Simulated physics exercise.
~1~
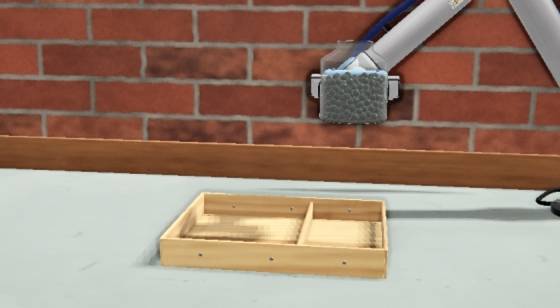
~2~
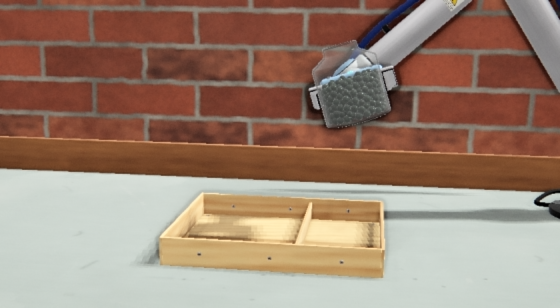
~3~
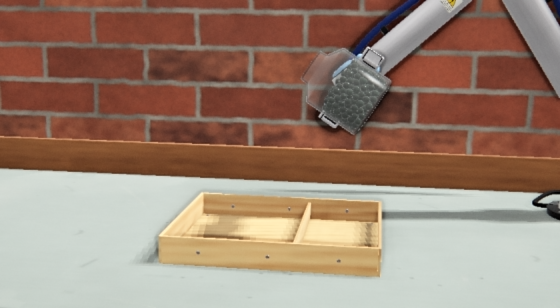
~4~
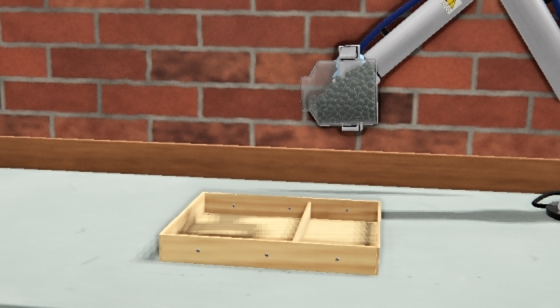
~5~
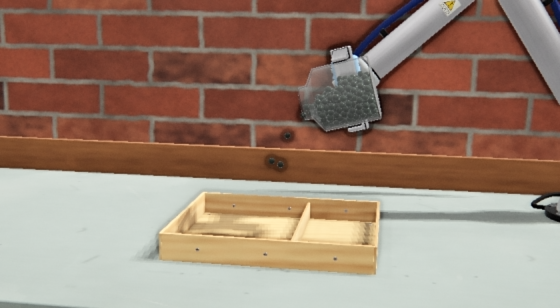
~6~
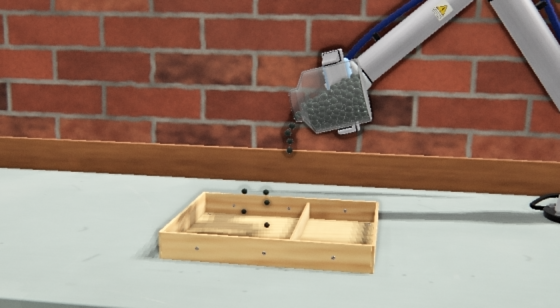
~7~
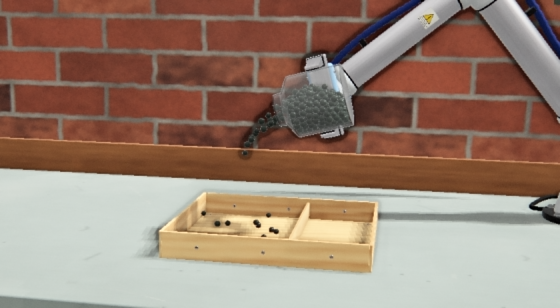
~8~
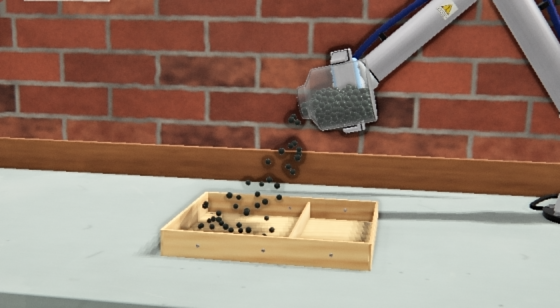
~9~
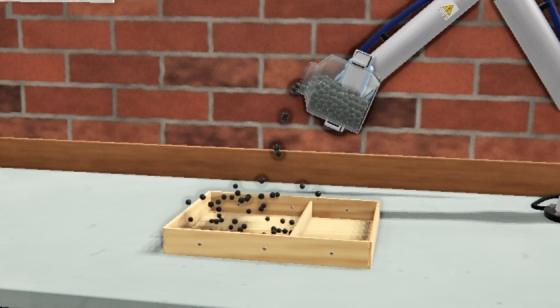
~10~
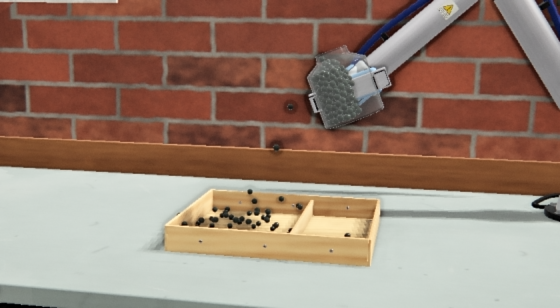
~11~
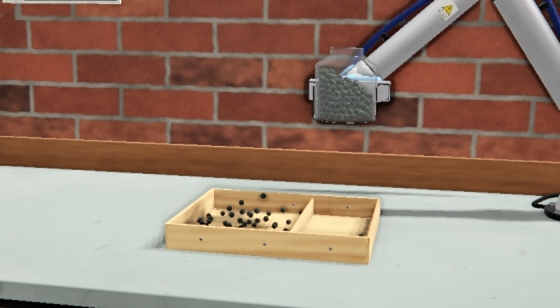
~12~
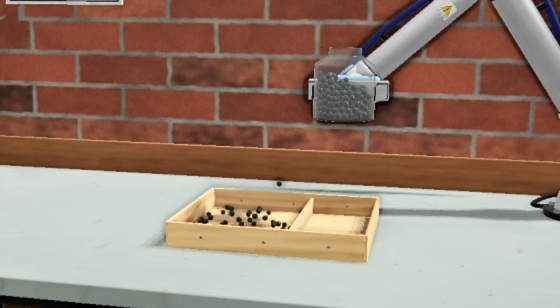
On a pale table before a red brick wall, a robot arm tipped a clear jar of dark beads leftward over a shallow wooden tray, spilling a small share mostly into its left section, then swung the jar upright, still largely full.
